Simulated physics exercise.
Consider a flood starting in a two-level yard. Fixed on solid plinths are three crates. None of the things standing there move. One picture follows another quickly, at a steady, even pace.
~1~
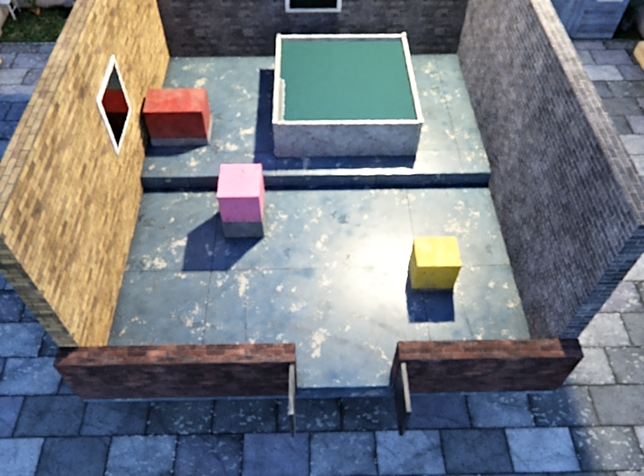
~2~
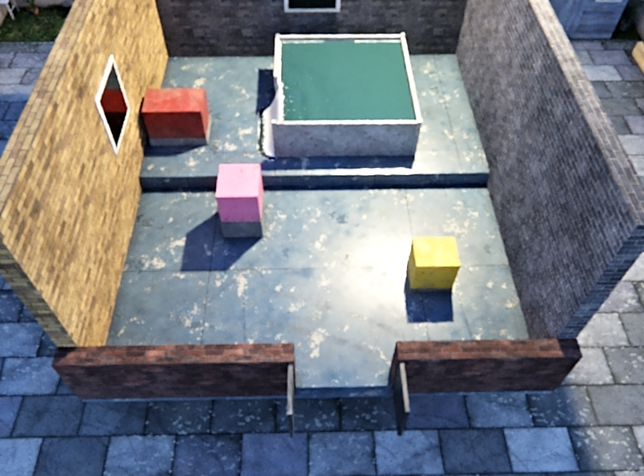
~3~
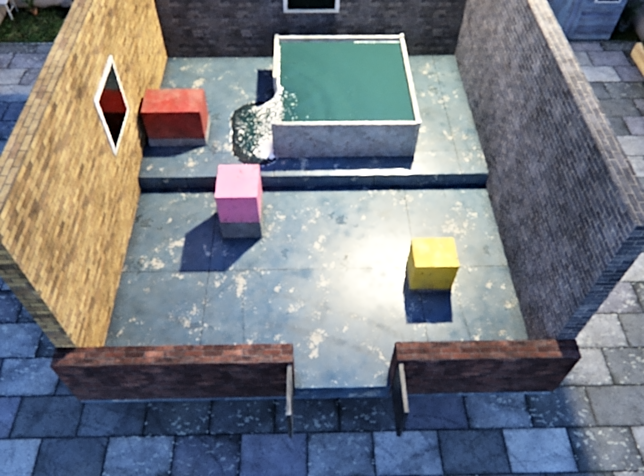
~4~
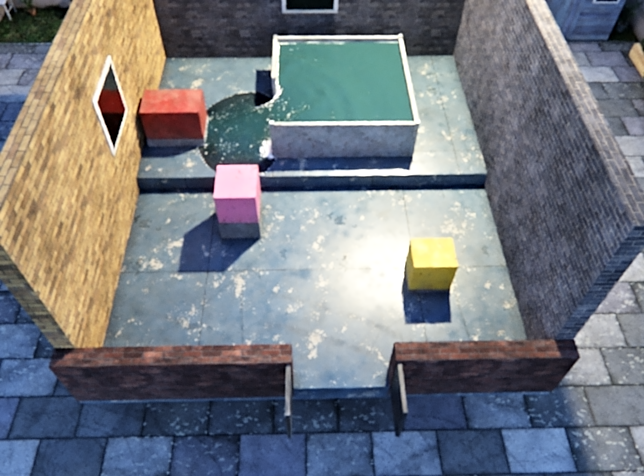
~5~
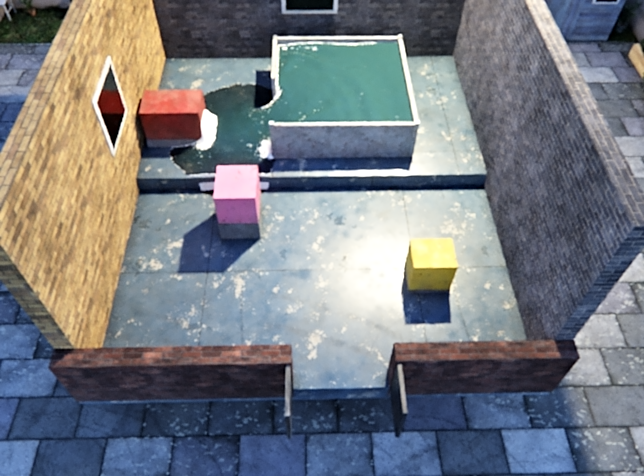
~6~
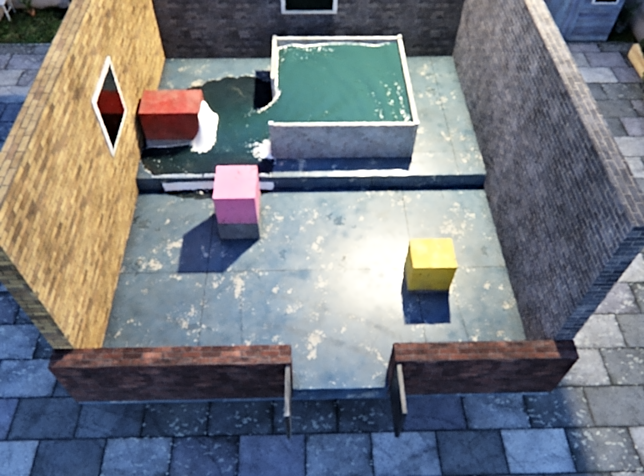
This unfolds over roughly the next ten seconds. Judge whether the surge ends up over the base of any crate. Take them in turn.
The pink crate keeps dry. The yellow crate gets wet. The red crate gets wet.
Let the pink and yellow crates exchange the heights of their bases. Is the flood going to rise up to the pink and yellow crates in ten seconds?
The pink crate is reached and the yellow crate is not reached.
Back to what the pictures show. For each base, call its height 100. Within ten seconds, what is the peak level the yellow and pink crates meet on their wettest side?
The first comes to 240 per cent and the second to 30 per cent.
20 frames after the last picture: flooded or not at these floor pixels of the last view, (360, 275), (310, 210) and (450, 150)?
First spared, second spared, third spared.
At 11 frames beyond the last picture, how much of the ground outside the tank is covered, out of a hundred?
It should be close to 30 %.
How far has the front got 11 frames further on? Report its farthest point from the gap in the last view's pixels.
At roughly (96, 375).
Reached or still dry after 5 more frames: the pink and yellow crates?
At pink, wet; at yellow, dry.
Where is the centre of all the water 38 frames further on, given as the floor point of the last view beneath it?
Centre: Close to (286, 164).
A moment on, water covers 20 % of the floor; the pink crate water round its plinth, the yellow crate not reached, the red crate water round its plinth.
Next, water covers 30 % of the floor; the pink crate water round its plinth, the yellow crate not reached, the red crate water round its plinth.
Then, water covers 50 % of the floor; the pink crate water round its plinth, the yellow crate not reached, the red crate water round its plinth.
Later, water covers 90 % of the floor; the pink crate water round its plinth, the yellow crate water round its plinth, the red crate water round its plinth.
In the end, water covers 95 % of the floor; the pink crate stayed above the water, the yellow crate was topped, the red crate was topped.
